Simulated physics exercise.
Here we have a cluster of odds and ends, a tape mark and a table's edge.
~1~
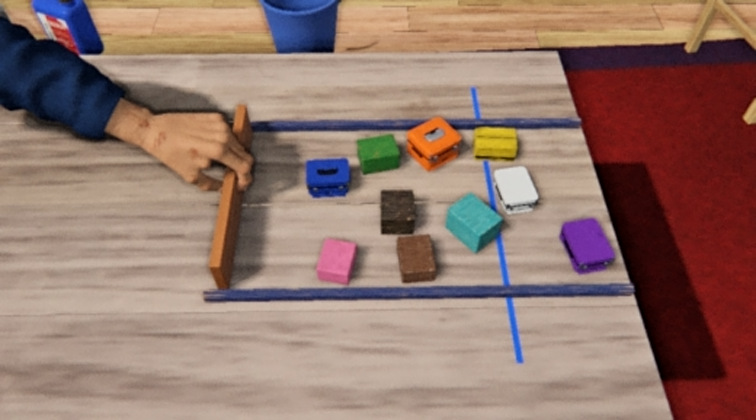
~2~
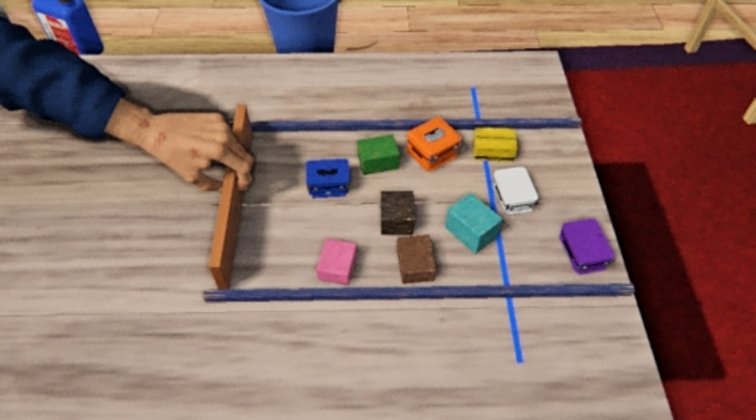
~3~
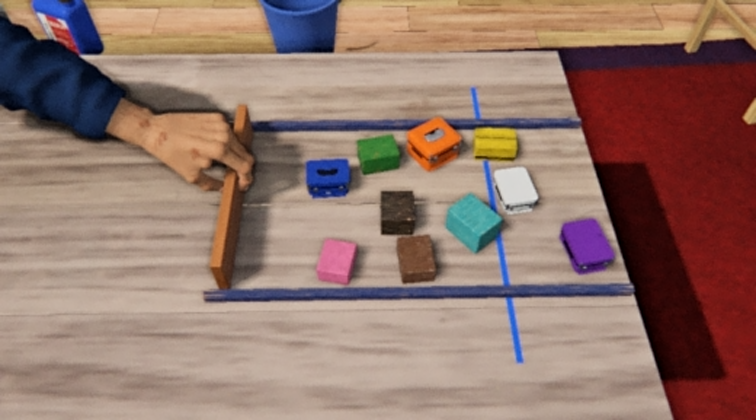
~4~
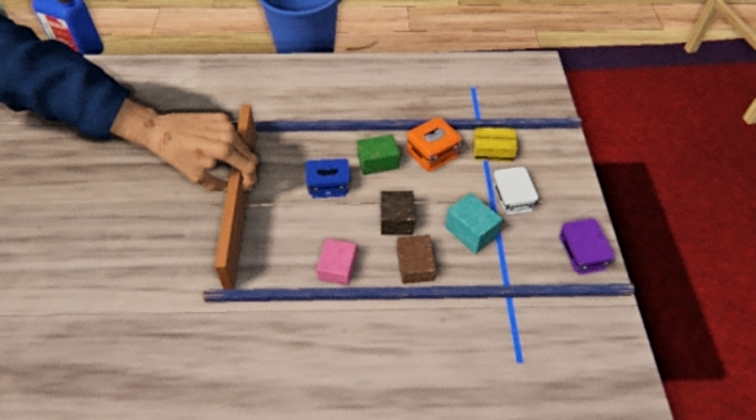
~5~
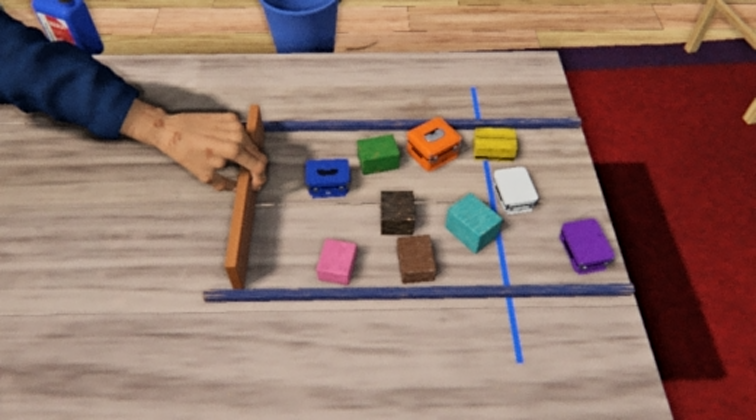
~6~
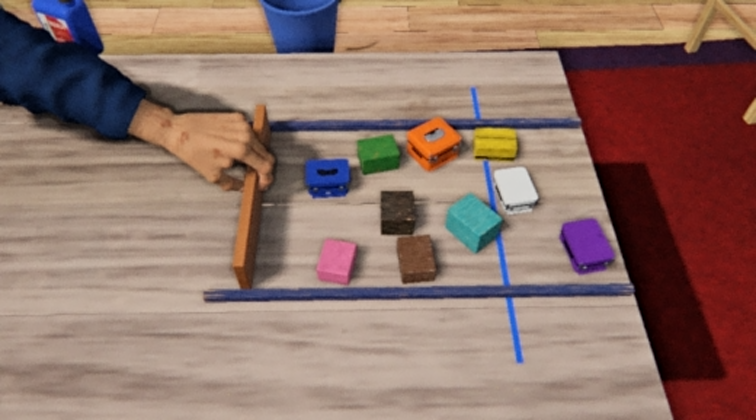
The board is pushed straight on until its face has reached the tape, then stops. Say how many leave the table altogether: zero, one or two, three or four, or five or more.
Outcome: The number that fall off is zero.
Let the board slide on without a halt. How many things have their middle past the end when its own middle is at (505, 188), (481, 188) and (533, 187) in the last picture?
In that order 0, 0 and 2.
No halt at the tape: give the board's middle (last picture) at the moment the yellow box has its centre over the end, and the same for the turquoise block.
About (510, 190), and (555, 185) for the other.
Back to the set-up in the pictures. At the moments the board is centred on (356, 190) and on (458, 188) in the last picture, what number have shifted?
At the one place 4, at the other 9.
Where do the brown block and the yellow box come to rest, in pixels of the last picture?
The brown block at (552, 259), the yellow box at (574, 145).
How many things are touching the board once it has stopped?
In contact: 4.
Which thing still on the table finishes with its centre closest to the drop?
The yellow box ends nearest.
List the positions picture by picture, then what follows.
In the first picture, purple case (585, 247); white case (514, 191); yellow box (495, 145); board (234, 191); tape (493, 202).
In the second picture, white case (514, 191); green block (378, 155).
In the third picture, yellow box (495, 145); turquoise block (473, 223).
In the fourth picture, purple case (585, 247); orange case (433, 145).
In the fifth picture, white case (514, 191); pink block (337, 262).
In the sixth picture, purple case (585, 247); white case (514, 191); yellow box (495, 145); board (254, 191); tape (493, 202).
Soon after, none off yet; purple case at rest near (585, 247); white case at rest near (514, 191); yellow box at rest near (495, 145).
In the end, the number that fall off is zero.
